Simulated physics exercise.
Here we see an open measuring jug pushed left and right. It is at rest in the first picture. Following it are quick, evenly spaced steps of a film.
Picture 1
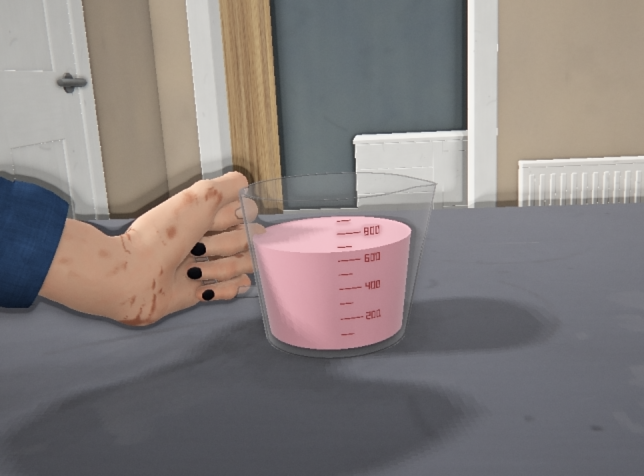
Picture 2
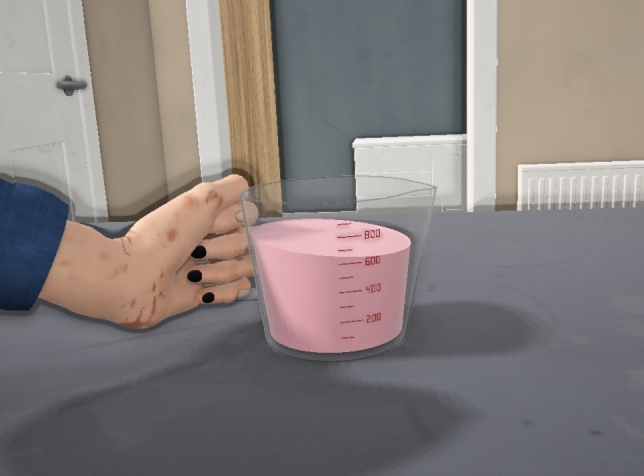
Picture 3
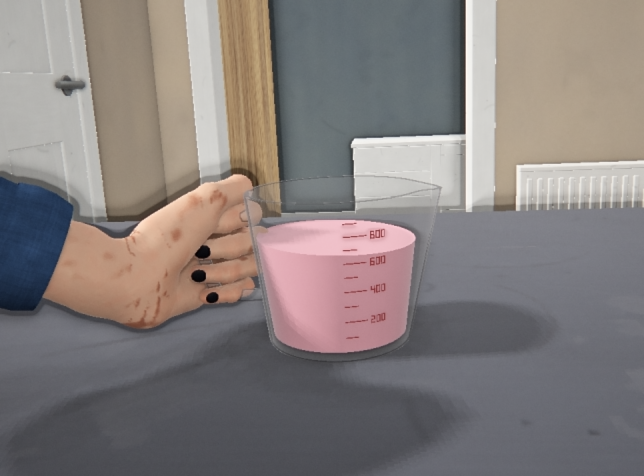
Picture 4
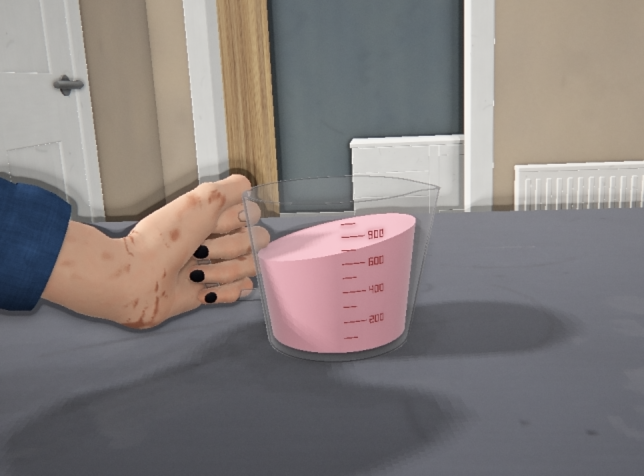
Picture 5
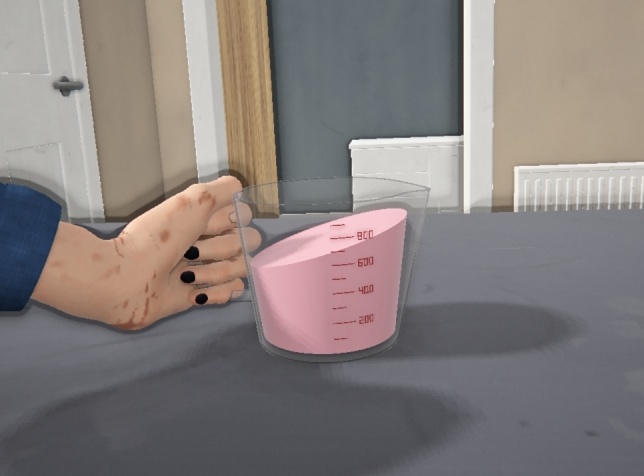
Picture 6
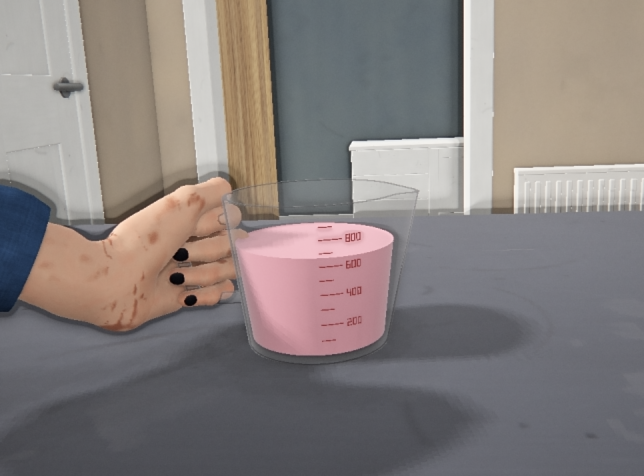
To begin with, a clear measuring jug of pink liquid stands on a grey surface beside a blue-sleeved hand with dark nails. The jug shifts slightly right, then back left with the hand, while the liquid tilts clearly higher on the right before returning to about level.
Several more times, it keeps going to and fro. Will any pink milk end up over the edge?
Yes, it runs over the edge.
Shortly, the highest wave so far goes over the rim.
At the finish, the highest wave so far goes over the rim; some is on the top.
